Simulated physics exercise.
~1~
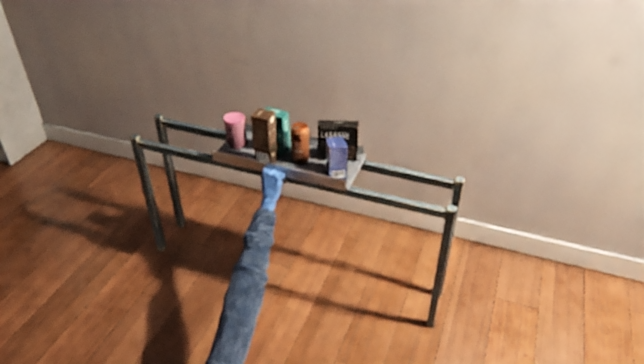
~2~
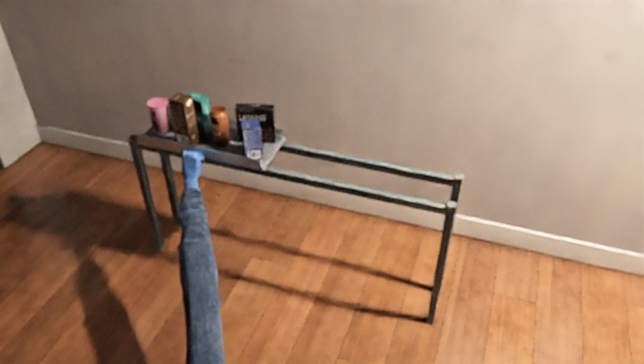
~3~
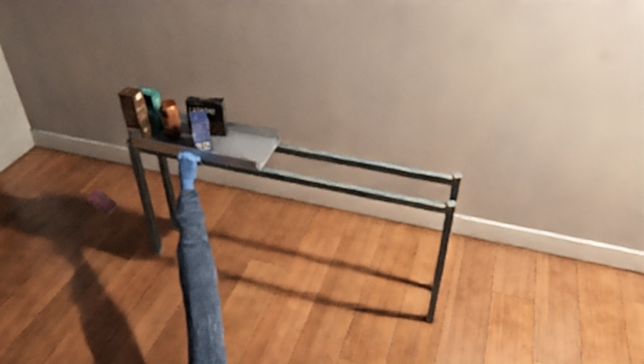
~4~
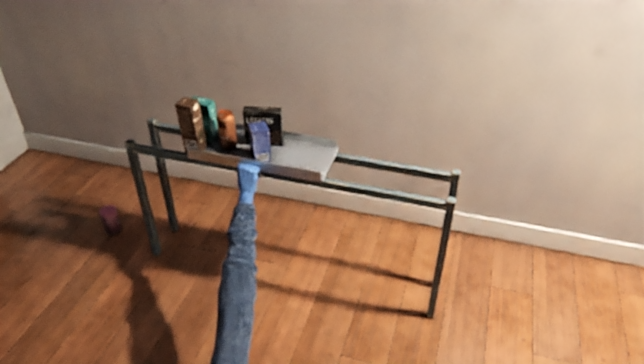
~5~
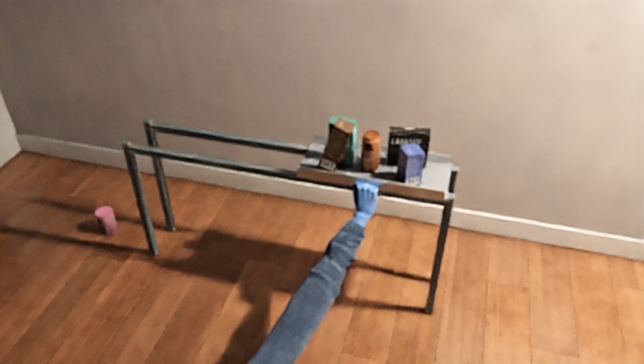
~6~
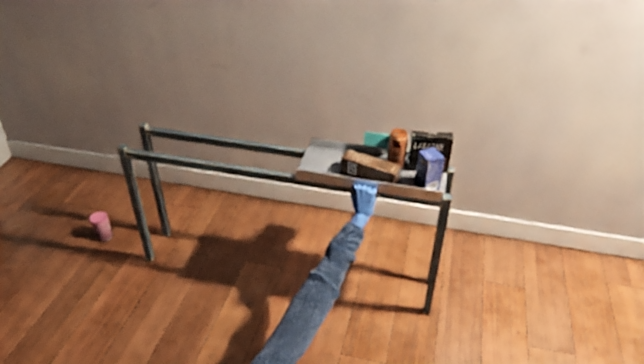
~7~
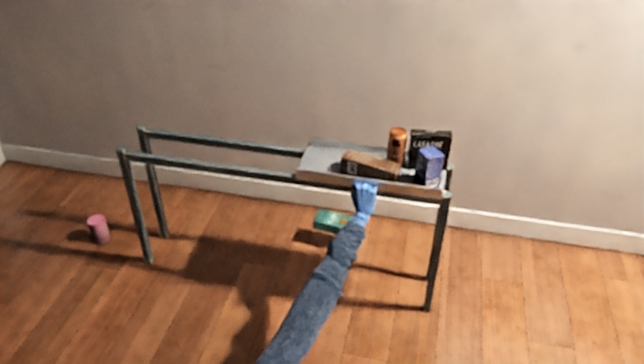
Gloved hand sliding a tray of packages left, then right along a metal frame, a pink cup and turquoise packet ending off it.
